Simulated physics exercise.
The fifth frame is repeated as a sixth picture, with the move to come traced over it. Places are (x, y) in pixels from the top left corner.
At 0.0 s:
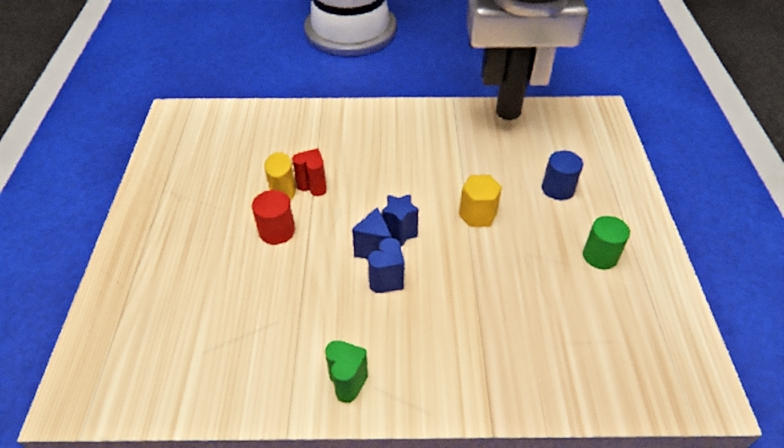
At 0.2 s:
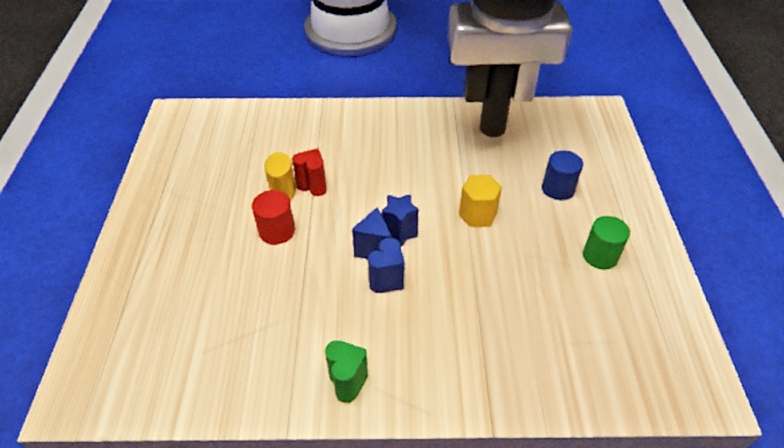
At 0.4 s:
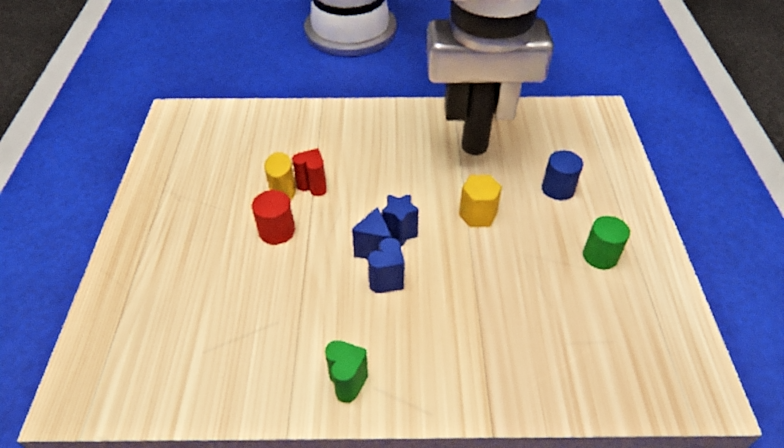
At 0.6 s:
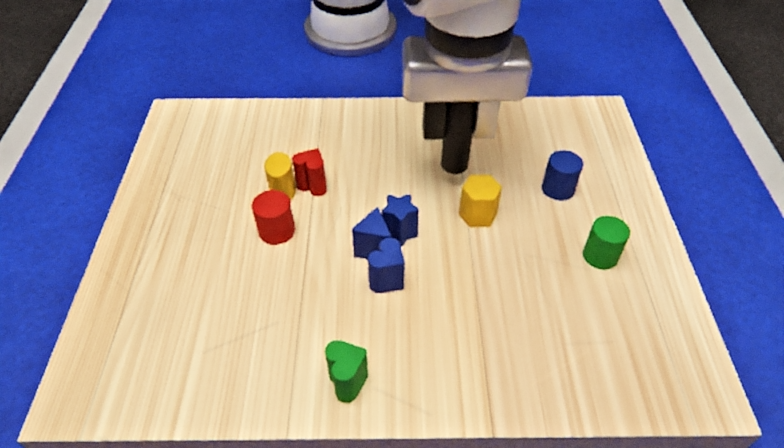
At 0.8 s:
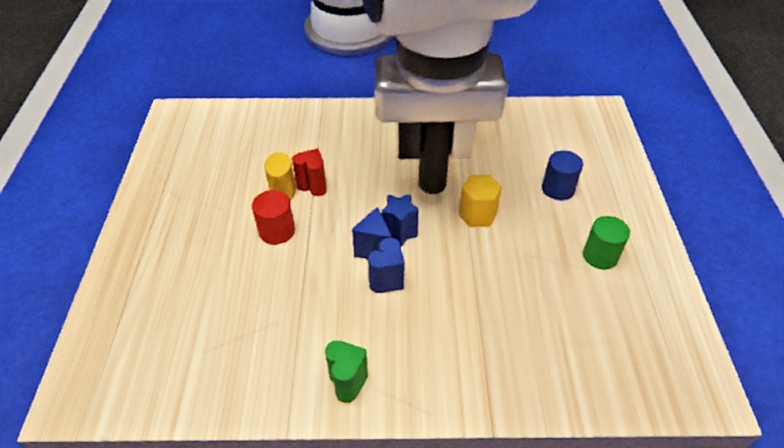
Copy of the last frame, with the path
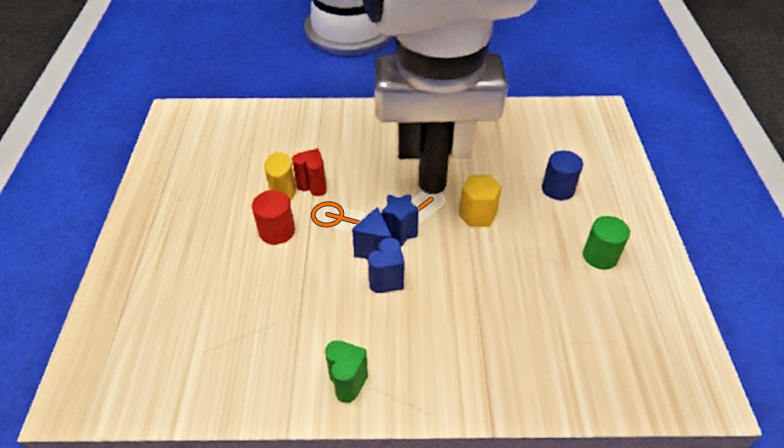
A robot arm lowering its black bar steadily toward the left across a wooden board, between a yellow block and clustered blue blocks.
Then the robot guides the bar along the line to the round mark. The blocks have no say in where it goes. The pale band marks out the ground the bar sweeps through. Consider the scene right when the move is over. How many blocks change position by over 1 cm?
Most likely two.
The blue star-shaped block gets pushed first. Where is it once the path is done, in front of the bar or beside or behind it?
The bar has lost it.
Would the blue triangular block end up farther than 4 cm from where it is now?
No, that is not how it ends up.
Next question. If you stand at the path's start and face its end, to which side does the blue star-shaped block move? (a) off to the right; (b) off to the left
The correct letter is b.
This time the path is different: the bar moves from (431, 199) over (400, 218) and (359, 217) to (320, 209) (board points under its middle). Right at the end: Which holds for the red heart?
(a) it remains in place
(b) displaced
a: It remains in place.
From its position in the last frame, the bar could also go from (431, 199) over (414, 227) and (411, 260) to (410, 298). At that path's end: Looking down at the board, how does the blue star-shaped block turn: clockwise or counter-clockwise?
Looking down: Clockwise.
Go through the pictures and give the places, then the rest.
In the first picture, bar tip at (508, 114); block tops, red heart at (309, 158); blue triangular block at (373, 224); blue star-shaped block at (400, 205).
In the second picture, bar at (492, 130); blocks unchanged.
In the third picture, bar at (475, 148); blocks unchanged.
In the fourth picture, bar at (455, 166); blocks unchanged.
In the fifth picture, bar at (432, 186); red heart at (309, 158); blue triangular block at (373, 224); blue star-shaped block at (400, 205).
Path on the board, from (431, 199) through (403, 219) and (365, 224) to (328, 214).
What follows on the original path. One third of the way, bar at (403, 206); blue triangular block at (364, 230), turned 25° anticlockwise; blue star-shaped block at (390, 215).
Two thirds of the way, bar at (363, 210); blue triangular block at (353, 239), turned 25° anticlockwise; blue star-shaped block at (375, 223), turned 50° anticlockwise.
At the end, bar at (326, 201); red heart in place; blue triangular block at (353, 239), turned 25° anticlockwise; blue star-shaped block at (375, 223), turned 50° anticlockwise.
